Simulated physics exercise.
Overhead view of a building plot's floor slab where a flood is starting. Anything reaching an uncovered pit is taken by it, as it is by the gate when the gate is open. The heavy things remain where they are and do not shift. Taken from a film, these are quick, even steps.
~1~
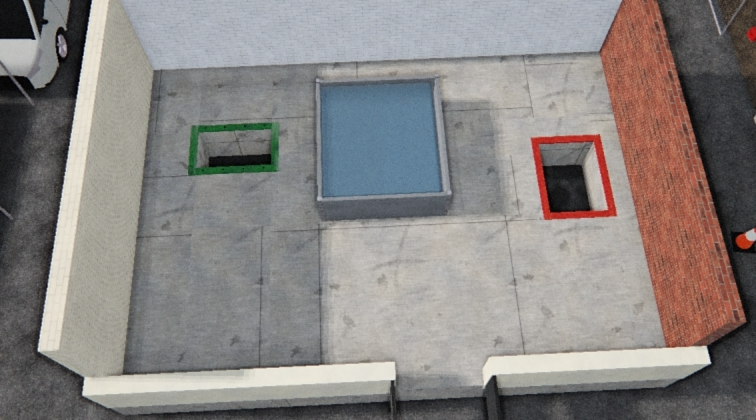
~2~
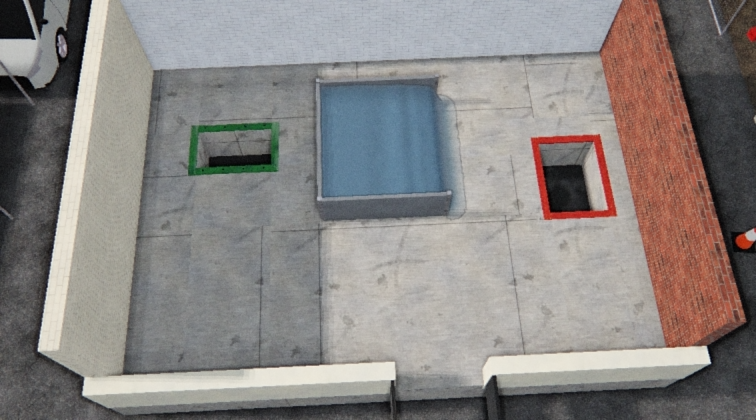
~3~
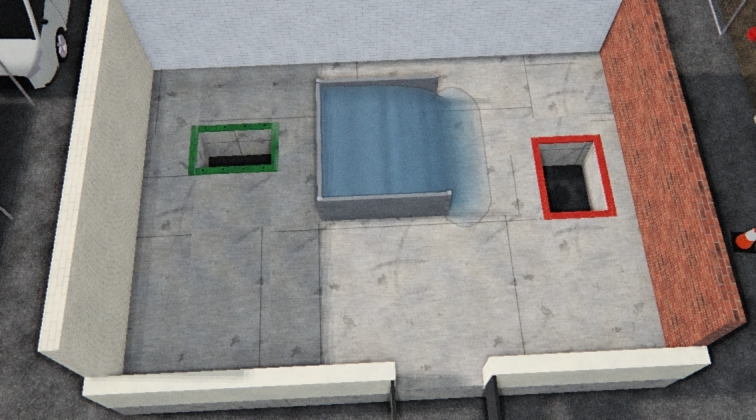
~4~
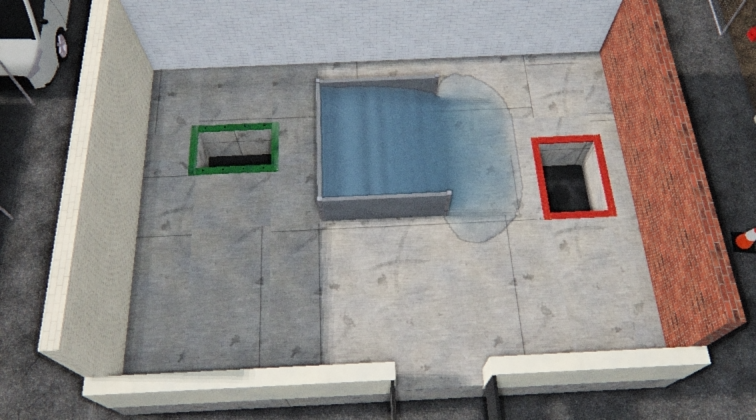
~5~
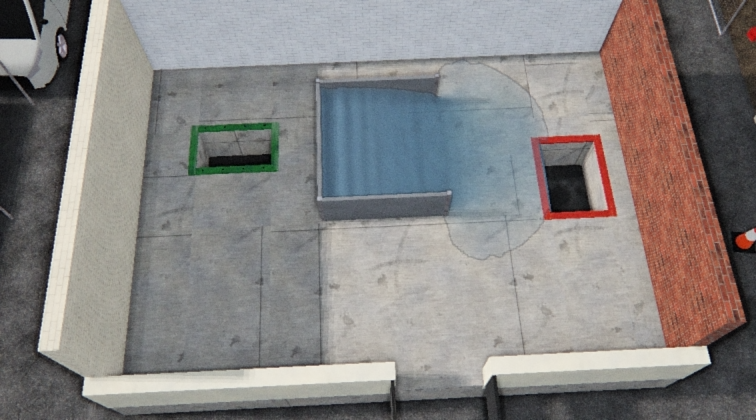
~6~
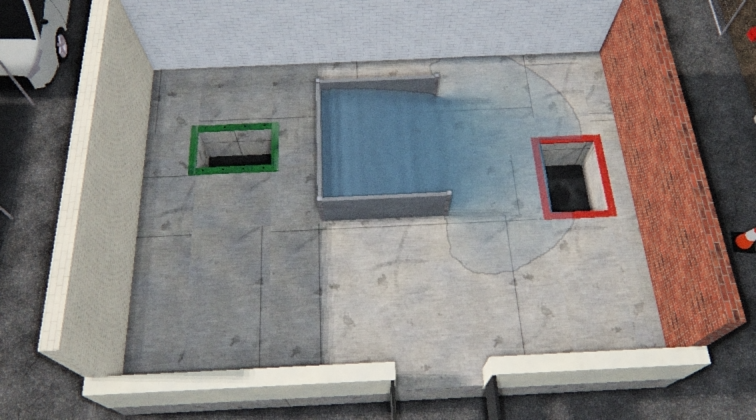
In this clip, seen from above, still water fills an open tank on a walled concrete slab, then pours out through its right side and spreads rightward across the floor, passing around the red-framed opening.
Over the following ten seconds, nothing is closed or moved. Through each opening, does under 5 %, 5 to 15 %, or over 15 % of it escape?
Escaping: Through the gate, under 5 %; through the green pit, under 5 %; through the red pit, over 15 %.
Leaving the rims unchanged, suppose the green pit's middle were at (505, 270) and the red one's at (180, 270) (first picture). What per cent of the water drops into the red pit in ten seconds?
Red: 10 %.
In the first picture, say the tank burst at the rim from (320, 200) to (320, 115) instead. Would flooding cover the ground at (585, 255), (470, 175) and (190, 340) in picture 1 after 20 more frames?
First point spared, second point spared, third point swamped.
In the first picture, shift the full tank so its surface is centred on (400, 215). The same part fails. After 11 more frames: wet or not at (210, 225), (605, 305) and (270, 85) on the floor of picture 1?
In order: Unflooded, then inundated, then unflooded.
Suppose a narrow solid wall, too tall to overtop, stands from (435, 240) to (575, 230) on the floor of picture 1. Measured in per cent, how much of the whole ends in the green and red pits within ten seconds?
Green 0 %, red 70 %.
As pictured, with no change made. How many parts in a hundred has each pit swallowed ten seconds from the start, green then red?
Roughly 0 per cent, then 60 per cent.
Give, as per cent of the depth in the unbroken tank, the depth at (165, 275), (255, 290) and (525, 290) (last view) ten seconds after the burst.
I'd put them at close to 2 per cent, then 2 per cent, then 4 per cent.
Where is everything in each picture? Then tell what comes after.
The first picture shows still water in the open tank at (381, 138).
In the second picture, the front is at a hidden place, out from the gap at (439, 148).
In the third picture, water pours out at (438, 150) and has run to (457, 94).
In the fourth picture, the front is at (477, 84), out from the gap at (438, 150).
In the fifth picture, water pours out at (438, 151) and has run to (507, 80).
In the sixth picture, the front is at (566, 106), out from the gap at (438, 151).
A moment on, water covers 30 % of the floor; the gate 0 %, the green pit 0 %, the red pit 11 %.
Next, water covers 35 % of the floor; the gate 0 %, the green pit 0 %, the red pit 22 %.
Then, water covers 35 % of the floor; the gate 0 %, the green pit 0 %, the red pit 35 %.
Later, water covers 60 % of the floor; the gate 0 %, the green pit 0 %, the red pit 51 %.
In the end, water covers 80 % of the floor; the gate 1 %, the green pit 0 %, the red pit 60 %.
